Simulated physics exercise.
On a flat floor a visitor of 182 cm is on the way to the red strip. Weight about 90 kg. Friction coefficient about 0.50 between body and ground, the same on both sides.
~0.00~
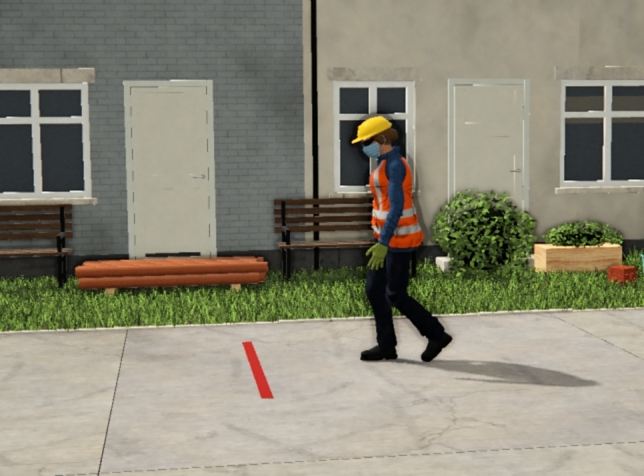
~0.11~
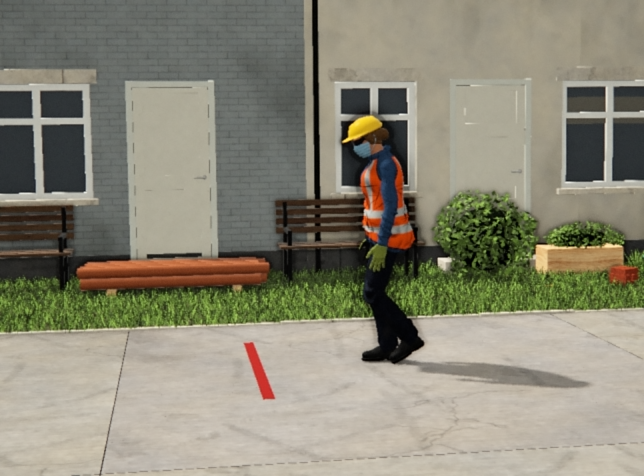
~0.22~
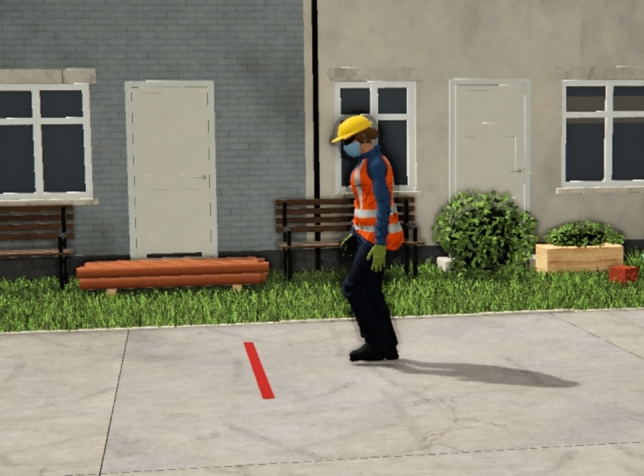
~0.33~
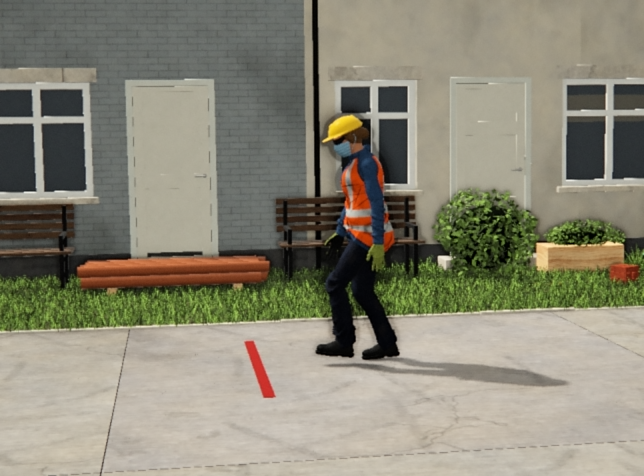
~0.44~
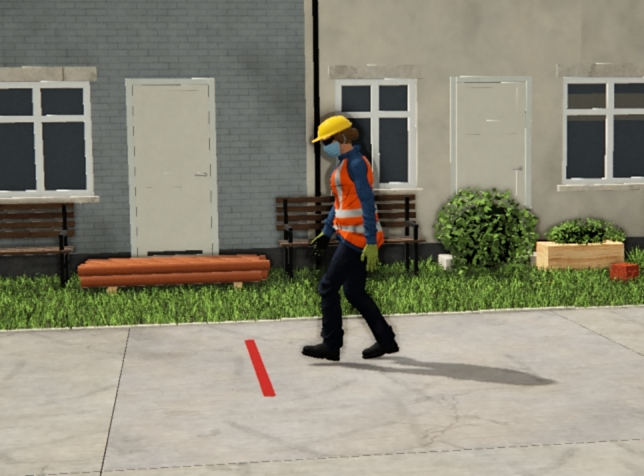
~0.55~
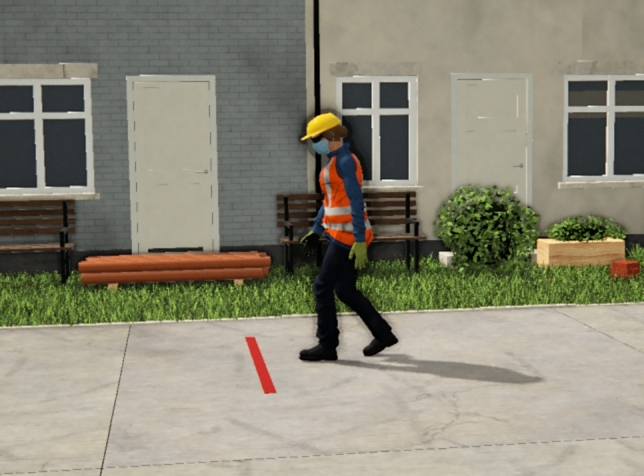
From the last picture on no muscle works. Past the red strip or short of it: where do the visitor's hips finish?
This time the visitor's hips stop short of the red strip.
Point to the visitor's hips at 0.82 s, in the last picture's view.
Near (324, 267).
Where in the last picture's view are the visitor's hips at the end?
Around (290, 351).
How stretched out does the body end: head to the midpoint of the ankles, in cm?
Some 100 cm apart.
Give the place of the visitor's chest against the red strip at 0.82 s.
Some 45 cm short of it.
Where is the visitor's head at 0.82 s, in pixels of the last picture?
At about (305, 181).
After 0.82 s the visitor's hips are 48 cm short of the red strip, near (324, 267) in the last picture's view; the visitor's head 36 cm short of the red strip.
After 1.07 s the visitor's hips are 35 cm short of the red strip, near (306, 302) in the last picture's view.
After 1.37 s the visitor's hips are 18 cm short of the red strip, near (286, 313) in the last picture's view.
When all is still (2.8 s), visitor's hips stop short of the red strip; visitor's head crosses the red strip; visitor's chest crosses the red strip.
